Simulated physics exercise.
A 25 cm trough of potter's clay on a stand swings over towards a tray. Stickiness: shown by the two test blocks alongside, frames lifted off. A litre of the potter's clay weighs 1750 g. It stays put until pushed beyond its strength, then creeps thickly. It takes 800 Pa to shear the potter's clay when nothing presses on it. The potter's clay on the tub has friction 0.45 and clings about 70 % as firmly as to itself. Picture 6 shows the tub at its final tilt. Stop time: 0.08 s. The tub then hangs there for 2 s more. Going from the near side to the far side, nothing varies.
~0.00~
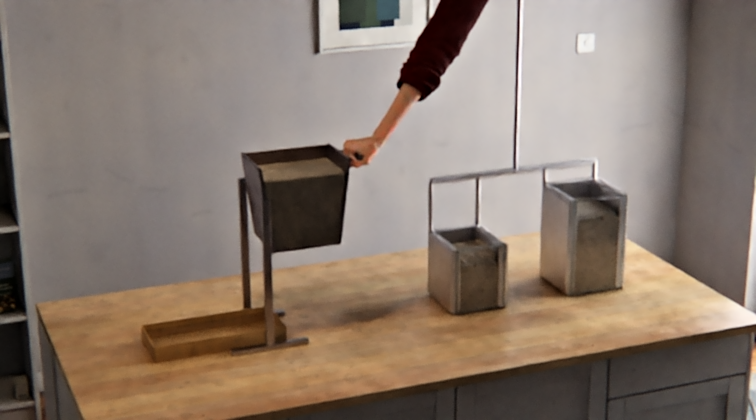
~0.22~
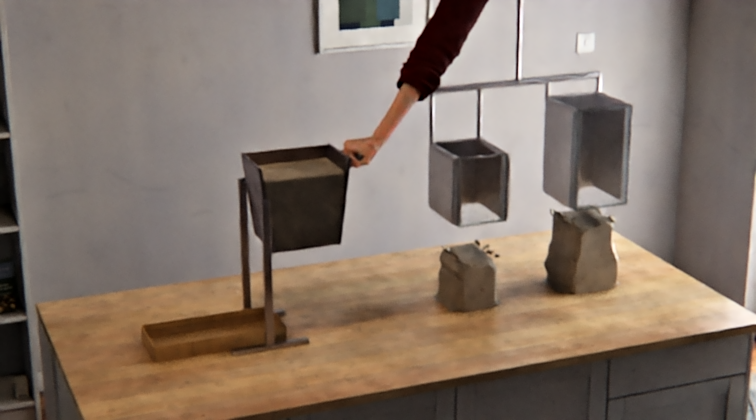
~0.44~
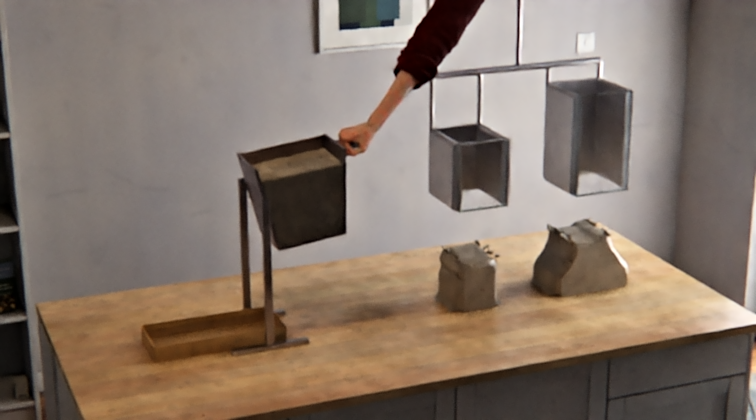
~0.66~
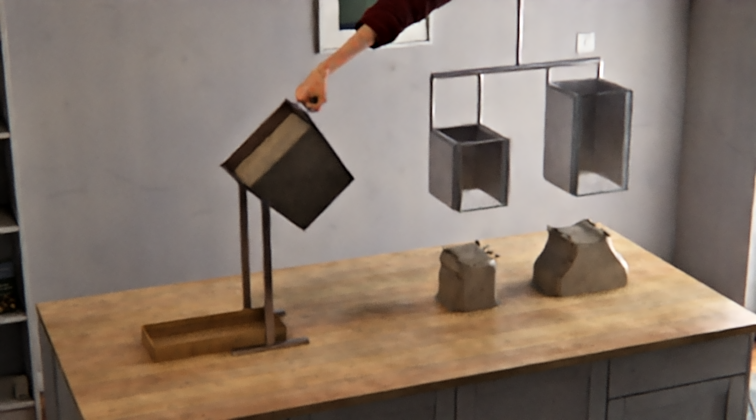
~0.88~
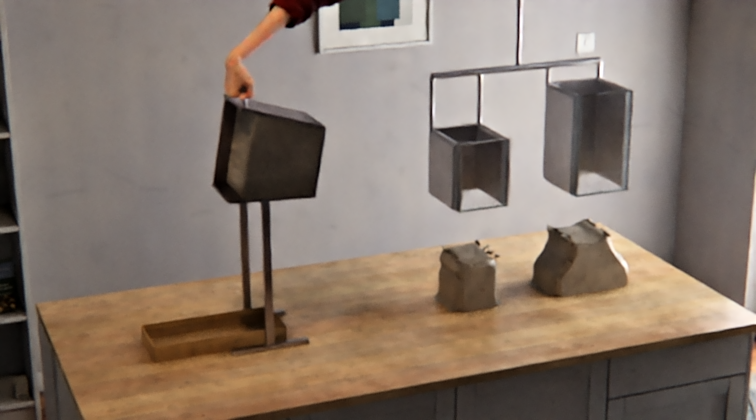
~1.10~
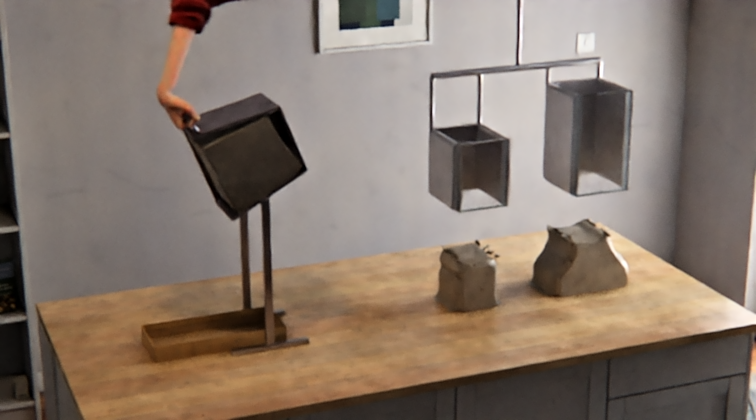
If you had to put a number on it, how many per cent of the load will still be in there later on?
My estimate is close to 0 per cent.
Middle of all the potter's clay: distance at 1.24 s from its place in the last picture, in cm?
Shift: Roughly 10 cm.
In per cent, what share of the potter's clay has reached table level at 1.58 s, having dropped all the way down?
Down at that time: Approx. 75 %.
After 1.24 s, the tub is at 111 degrees and holds 64 %.
After 1.41 s, the tub is at 111 degrees and holds 21 %.
After 1.58 s, the tub is at 111 degrees and holds 0 %.
After 1.75 s, the tub is at 111 degrees and holds 0 %.
After 3.10 s, at the end, the tub is at 111 degrees and holds 0 %.
